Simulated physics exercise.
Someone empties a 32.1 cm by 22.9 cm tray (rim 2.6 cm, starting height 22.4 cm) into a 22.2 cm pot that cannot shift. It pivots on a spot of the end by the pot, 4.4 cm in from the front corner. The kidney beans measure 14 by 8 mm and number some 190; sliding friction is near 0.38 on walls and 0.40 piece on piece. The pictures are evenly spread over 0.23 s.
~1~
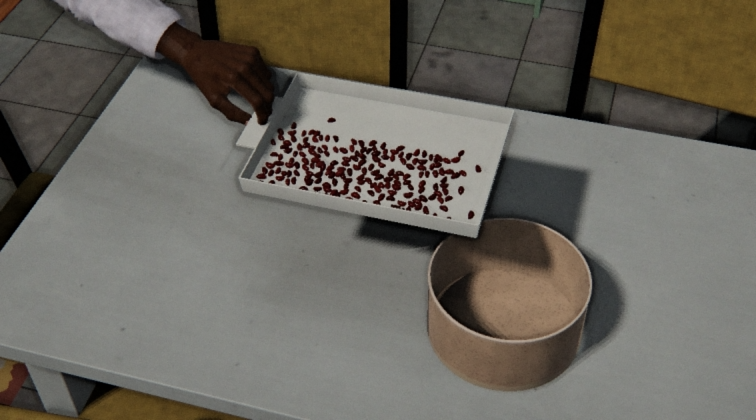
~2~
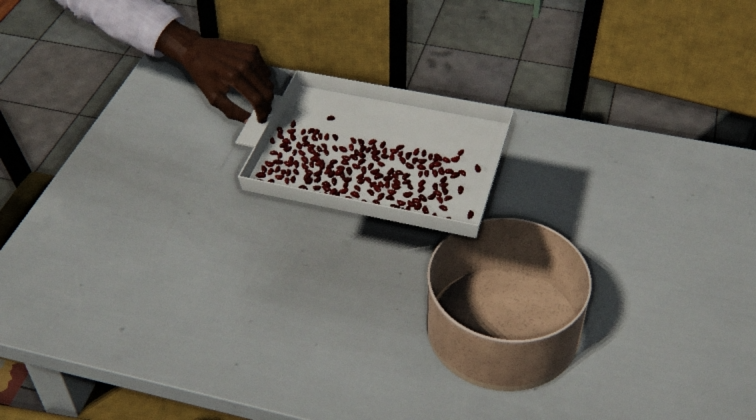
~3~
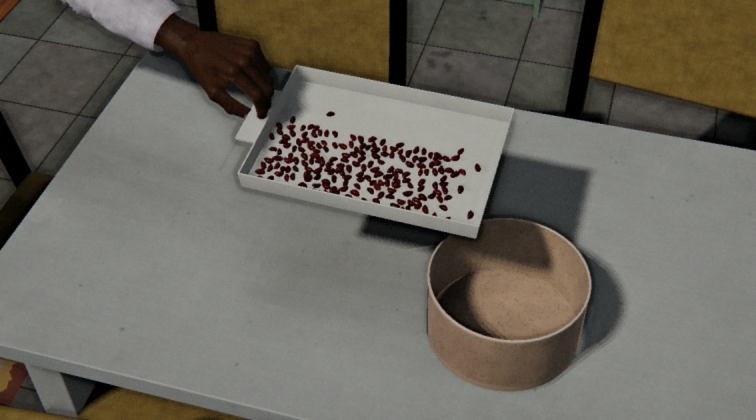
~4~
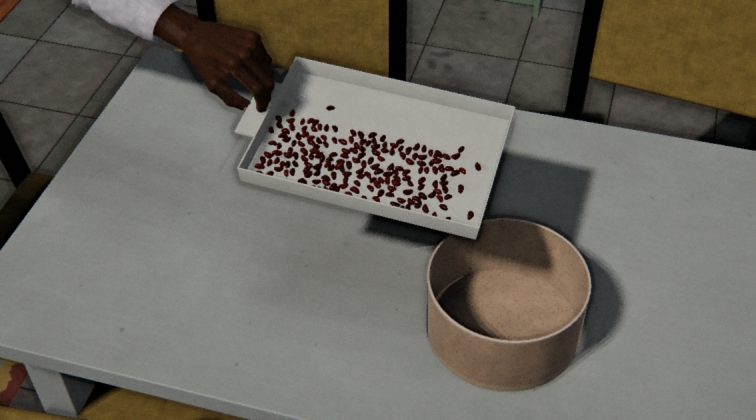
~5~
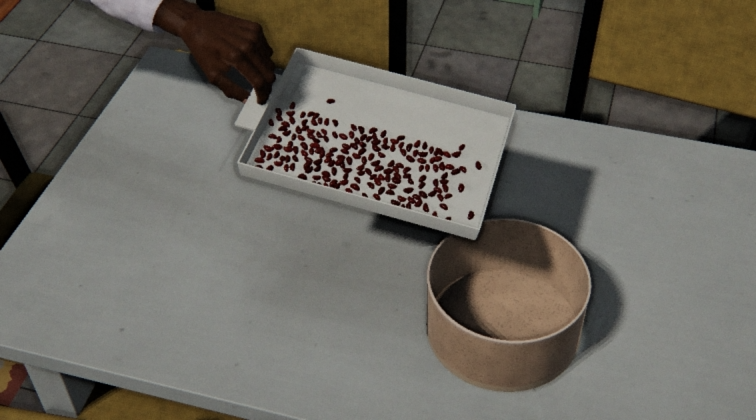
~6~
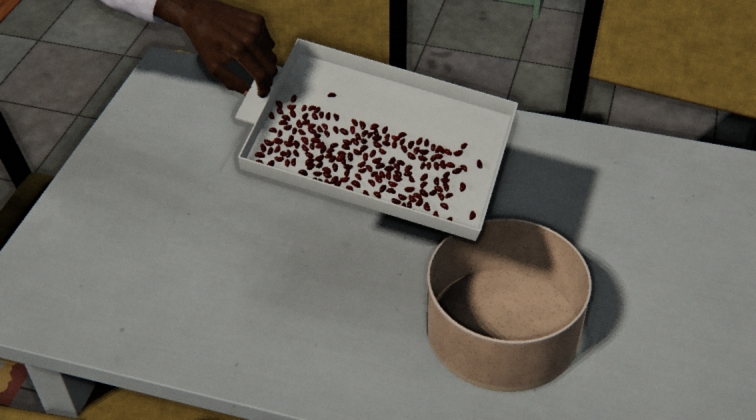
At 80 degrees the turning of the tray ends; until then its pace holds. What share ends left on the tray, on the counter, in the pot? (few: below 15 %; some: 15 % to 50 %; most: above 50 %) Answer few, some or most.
Left on the tray: Some; on the counter: Few; in the pot: Most.
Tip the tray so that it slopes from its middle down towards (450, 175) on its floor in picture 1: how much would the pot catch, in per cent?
Some 45 per cent.
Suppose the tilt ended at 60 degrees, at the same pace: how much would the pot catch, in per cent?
In that case some 20 per cent.
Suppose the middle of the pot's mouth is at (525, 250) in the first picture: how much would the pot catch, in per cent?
Some 35 per cent.
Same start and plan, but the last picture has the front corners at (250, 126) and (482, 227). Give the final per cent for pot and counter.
Pot 60, counter 10.
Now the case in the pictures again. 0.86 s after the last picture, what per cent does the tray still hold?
Roughly 95 per cent.
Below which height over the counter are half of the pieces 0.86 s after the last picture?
Some 26 cm.
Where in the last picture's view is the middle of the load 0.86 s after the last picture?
Near (472, 213).
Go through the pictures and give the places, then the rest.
Tray tilt 0 degrees, front corners at (241, 177) and (477, 224); middle of the pieces at (364, 170); pot at (510, 276), in the first picture.
Tray tilt 1 degrees, front corners at (241, 176) and (477, 224); middle of the pieces at (364, 169), in the second picture.
Tray tilt 2 degrees, front corners at (240, 172) and (477, 225); middle of the pieces at (364, 167), in the third picture.
Tray tilt 5 degrees, front corners at (240, 167) and (477, 226), lowest corner right front; middle of the pieces at (364, 164), in the fourth picture.
Tray tilt 8 degrees, front corners at (240, 162) and (478, 228), lowest corner right front; middle of the pieces at (364, 160), in the fifth picture.
Tray tilt 11 degrees, front corners at (241, 156) and (479, 229), lowest corner right front; middle of the pieces at (365, 156); pot at (509, 277), in the sixth picture.
Then, 0.51 s after the last picture, tilt 43 degrees; the tray holds 100 %, the pot 0 %.
Then, 0.86 s after the last picture, tilt 66 degrees; the tray holds 95 %, the pot 0 %.
Then, 1.30 s after the last picture, tilt 80 degrees; the tray holds 45 %, the pot 50 %.
In the end, tray 25 %, counter 0 %, pot 75 %.
